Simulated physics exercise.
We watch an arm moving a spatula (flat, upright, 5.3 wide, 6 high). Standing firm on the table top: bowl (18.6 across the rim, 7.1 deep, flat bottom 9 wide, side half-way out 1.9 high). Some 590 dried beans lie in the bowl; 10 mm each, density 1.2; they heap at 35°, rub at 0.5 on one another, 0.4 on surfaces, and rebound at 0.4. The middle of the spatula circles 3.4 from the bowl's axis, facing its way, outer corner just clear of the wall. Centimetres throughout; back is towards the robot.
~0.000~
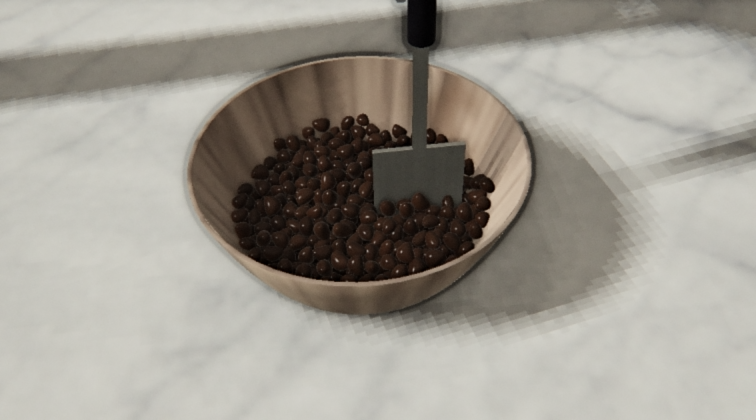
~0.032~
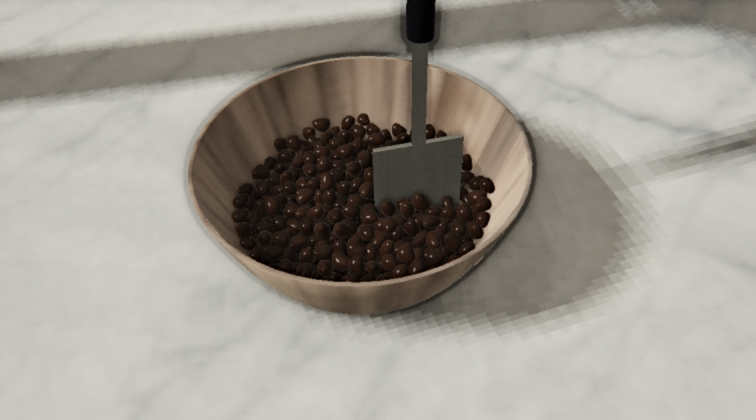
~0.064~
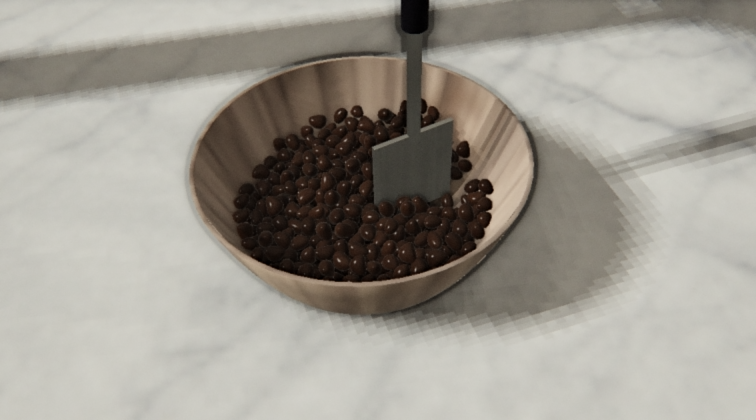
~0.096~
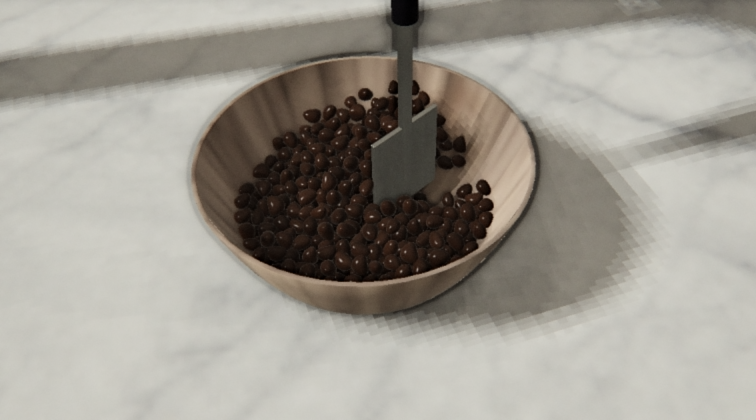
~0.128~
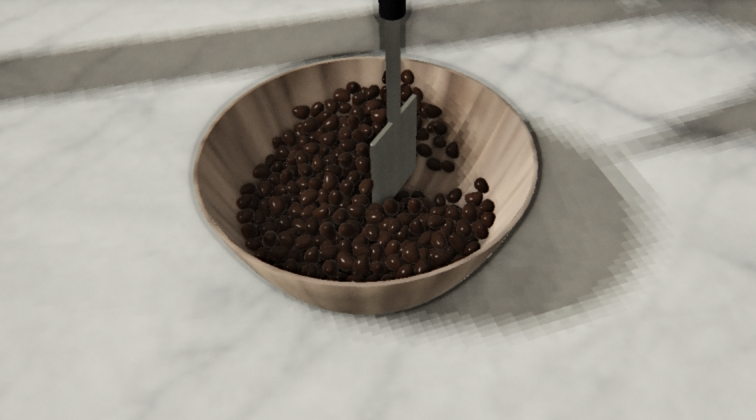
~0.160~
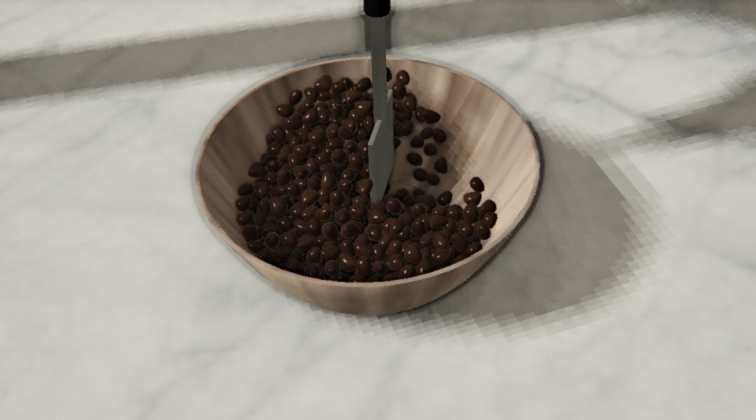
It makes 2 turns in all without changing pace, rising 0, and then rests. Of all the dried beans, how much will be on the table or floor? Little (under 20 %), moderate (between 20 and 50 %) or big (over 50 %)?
Share on the table or floor: Little (under 20 %).
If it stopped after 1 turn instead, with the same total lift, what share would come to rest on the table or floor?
In that case some 5 per cent.
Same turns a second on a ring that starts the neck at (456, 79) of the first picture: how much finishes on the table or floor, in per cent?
Some 5 per cent.
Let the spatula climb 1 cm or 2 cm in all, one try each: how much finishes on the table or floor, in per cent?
About 5 and 5 per cent.
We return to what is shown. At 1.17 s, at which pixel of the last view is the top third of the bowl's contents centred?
Near (334, 252).
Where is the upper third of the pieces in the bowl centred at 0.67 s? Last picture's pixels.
Around (465, 162).
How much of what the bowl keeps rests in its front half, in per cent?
About 35 per cent.
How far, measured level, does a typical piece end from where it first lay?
Roughly 9 cm.
After 0.67 s, 326° round, highest piece 9 above the table; 579 in the bowl, 8 on the table or floor, 1 in flight or on the tool.
After 1.17 s, 222° round, highest piece 10 above the table; 540 in the bowl, 41 on the table or floor, 7 in flight or on the tool.
After 1.63 s, 0° round, highest piece 8 above the table; 515 in the bowl, 73 on the table or floor.
After 2.33 s, 0° round, highest piece 8 above the table; 515 in the bowl, 73 on the table or floor.
At rest, 515 in the bowl, 73 on the table or floor. That is 12 % on the table or floor.
